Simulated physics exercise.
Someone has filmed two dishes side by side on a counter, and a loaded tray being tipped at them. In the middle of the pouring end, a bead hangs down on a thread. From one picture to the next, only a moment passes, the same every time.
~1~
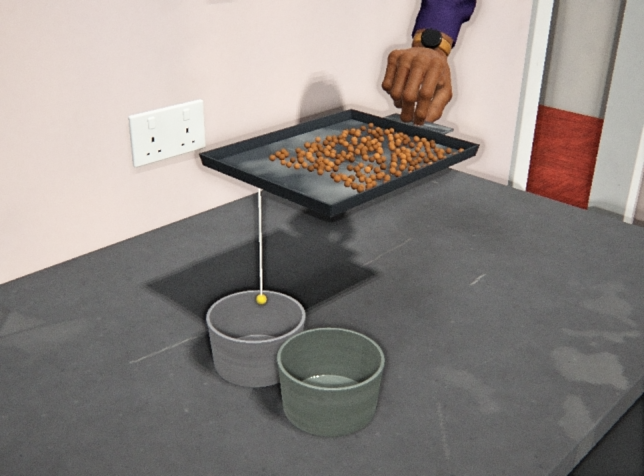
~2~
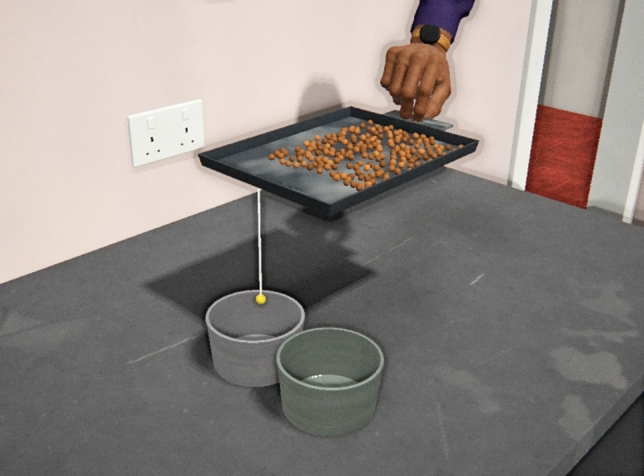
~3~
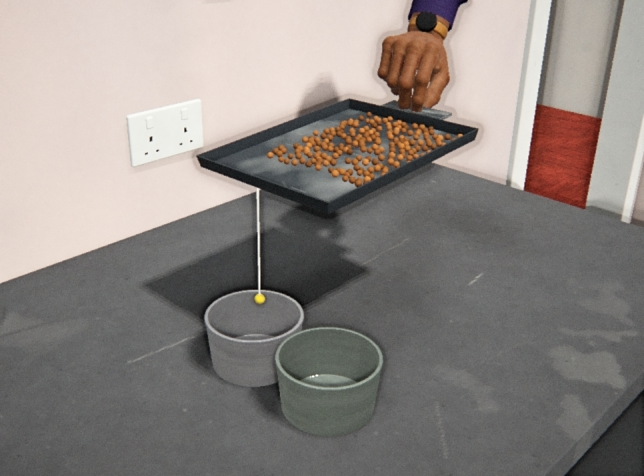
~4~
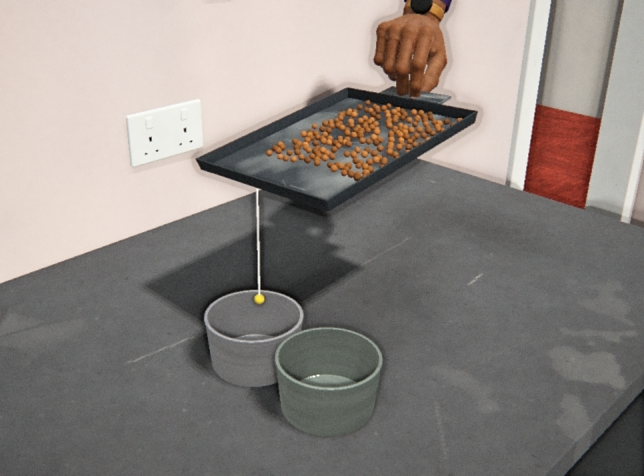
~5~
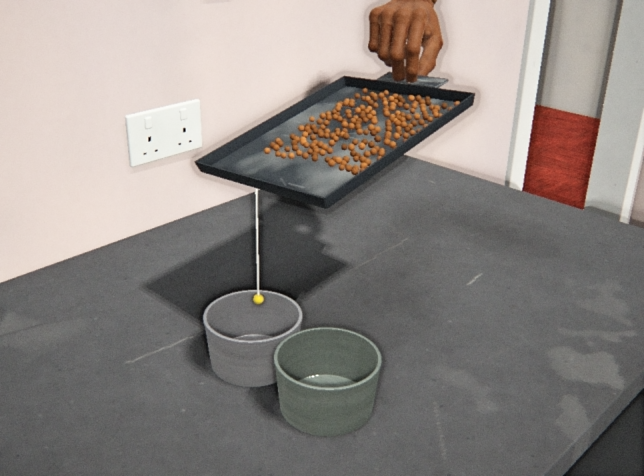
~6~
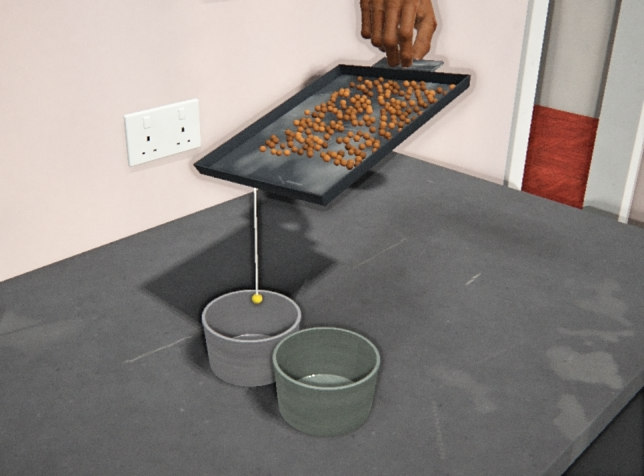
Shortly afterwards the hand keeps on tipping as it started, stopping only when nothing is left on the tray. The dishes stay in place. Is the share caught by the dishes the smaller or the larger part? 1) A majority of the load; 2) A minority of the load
A minority of the load.
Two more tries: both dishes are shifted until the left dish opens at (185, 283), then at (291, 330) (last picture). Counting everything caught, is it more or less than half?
So that's a greater portion the first time round, a lesser portion the second.
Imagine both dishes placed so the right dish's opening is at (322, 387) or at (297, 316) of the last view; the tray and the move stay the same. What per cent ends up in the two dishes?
First placement: 10 per cent; second placement: 50 per cent.
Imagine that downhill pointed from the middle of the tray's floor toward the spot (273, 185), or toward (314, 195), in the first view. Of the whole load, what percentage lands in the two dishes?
Shares: 40 %, then 90 %.
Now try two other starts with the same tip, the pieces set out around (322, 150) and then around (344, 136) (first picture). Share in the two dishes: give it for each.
Close to 10 and close to 10 per cent.
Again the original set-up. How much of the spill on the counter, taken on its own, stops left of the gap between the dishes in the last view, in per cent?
I'd guess close to 100 %.
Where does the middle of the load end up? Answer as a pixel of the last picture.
Close to (186, 336), more or less.
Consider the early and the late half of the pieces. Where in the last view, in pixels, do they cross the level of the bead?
At about (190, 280), then at (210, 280).
Soon, tray tipped steeply; about two thirds on the tray; a stray few in the left dish; a stray few outside both; about a quarter in the air.
A while on, tray tipped right over; about half on the tray; a stray few in the left dish; about a third outside both; a small part in the air.
Towards the end, tray tipped past a quarter turn; about a quarter in the left dish; most outside both.
Finally, tray tipped past a quarter turn; none in the right dish; about a quarter in the left dish; most outside both.
